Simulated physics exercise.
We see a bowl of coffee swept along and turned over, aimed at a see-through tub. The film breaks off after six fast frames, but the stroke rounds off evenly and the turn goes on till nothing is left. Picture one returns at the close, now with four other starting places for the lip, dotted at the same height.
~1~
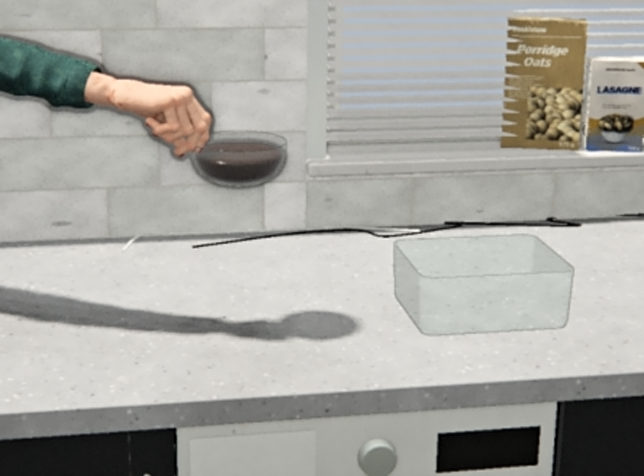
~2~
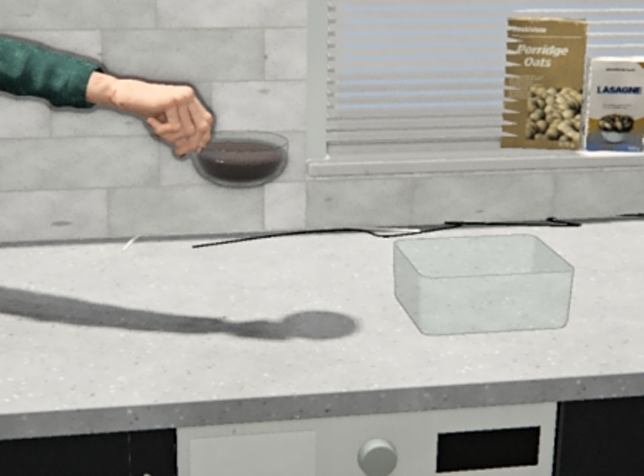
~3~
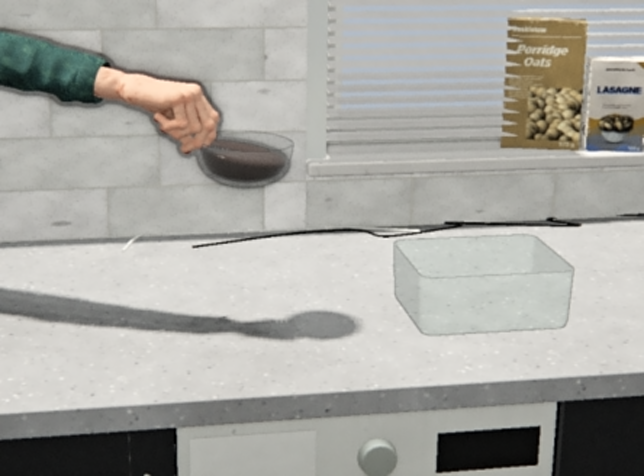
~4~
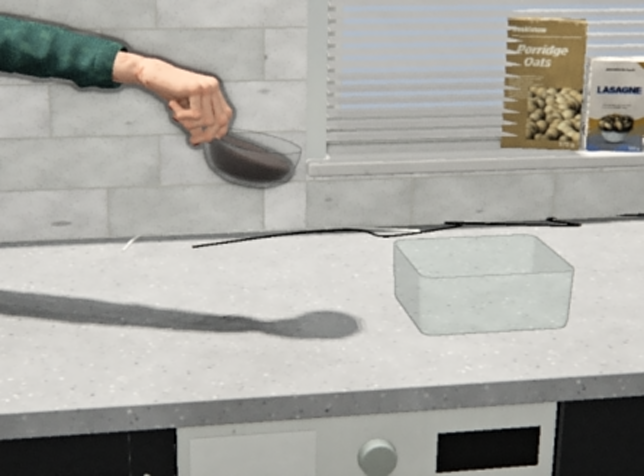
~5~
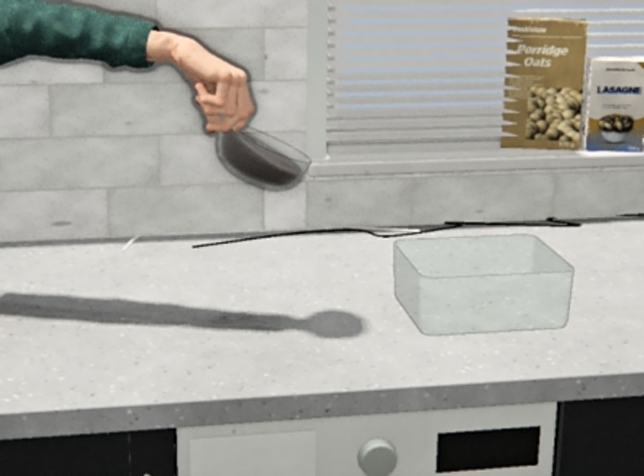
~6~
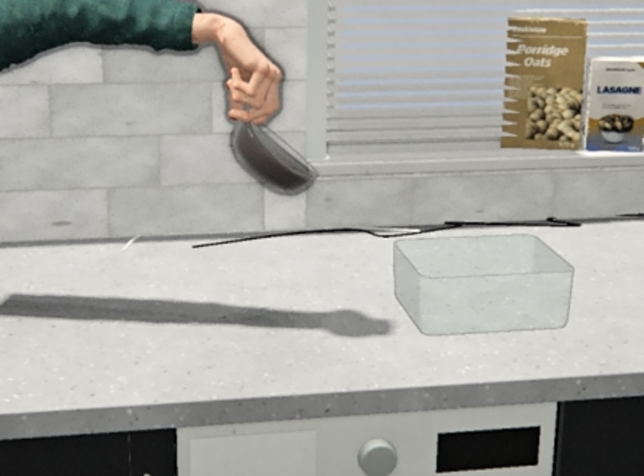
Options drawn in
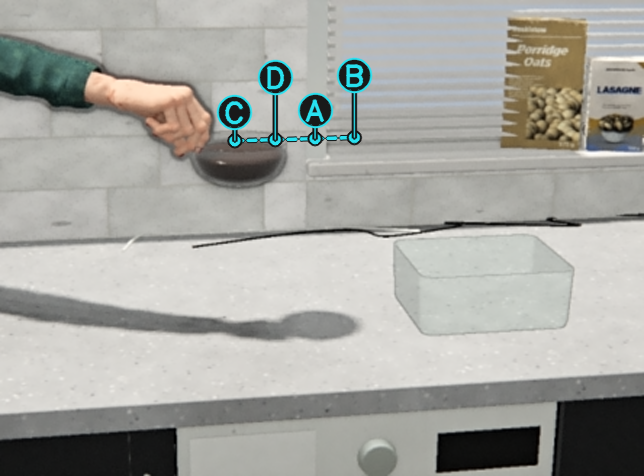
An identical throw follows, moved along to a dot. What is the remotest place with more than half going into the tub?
I would pick dot A.
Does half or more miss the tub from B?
No, not at all.
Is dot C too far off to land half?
Yes, that goes wrong.
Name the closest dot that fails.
D.
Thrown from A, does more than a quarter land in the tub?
Yes, it does.
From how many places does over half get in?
Two.
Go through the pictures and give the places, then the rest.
Upright, lip at (284, 139); tub from (418, 335) to (567, 326); nothing has left yet, in the first frame.
Upright, lip at (286, 139); nothing has left yet, in the second frame.
Tipped about 3°, lip at (291, 141); nothing has left yet, in the third frame.
Tipped about 11°, lip at (299, 147); nothing has left yet, in the fourth frame.
Tipped about 24°, lip at (309, 158); nothing has left yet, in the fifth frame.
Tipped about 40°, lip at (317, 171); nothing has left yet, in the sixth frame.
On the marked copy, A at (315, 138); B at (354, 137); C at (234, 140); D at (275, 139).
With A, about 77 % lands in the tub, 8 % falls short and 16 % goes beside or beyond.
With B, about 71 % lands in the tub, 5 % falls short and 24 % goes beside or beyond.
With C, about 0 % lands in the tub, 98 % falls short.
With D, about 10 % lands in the tub, 85 % falls short and 5 % goes beside or beyond.
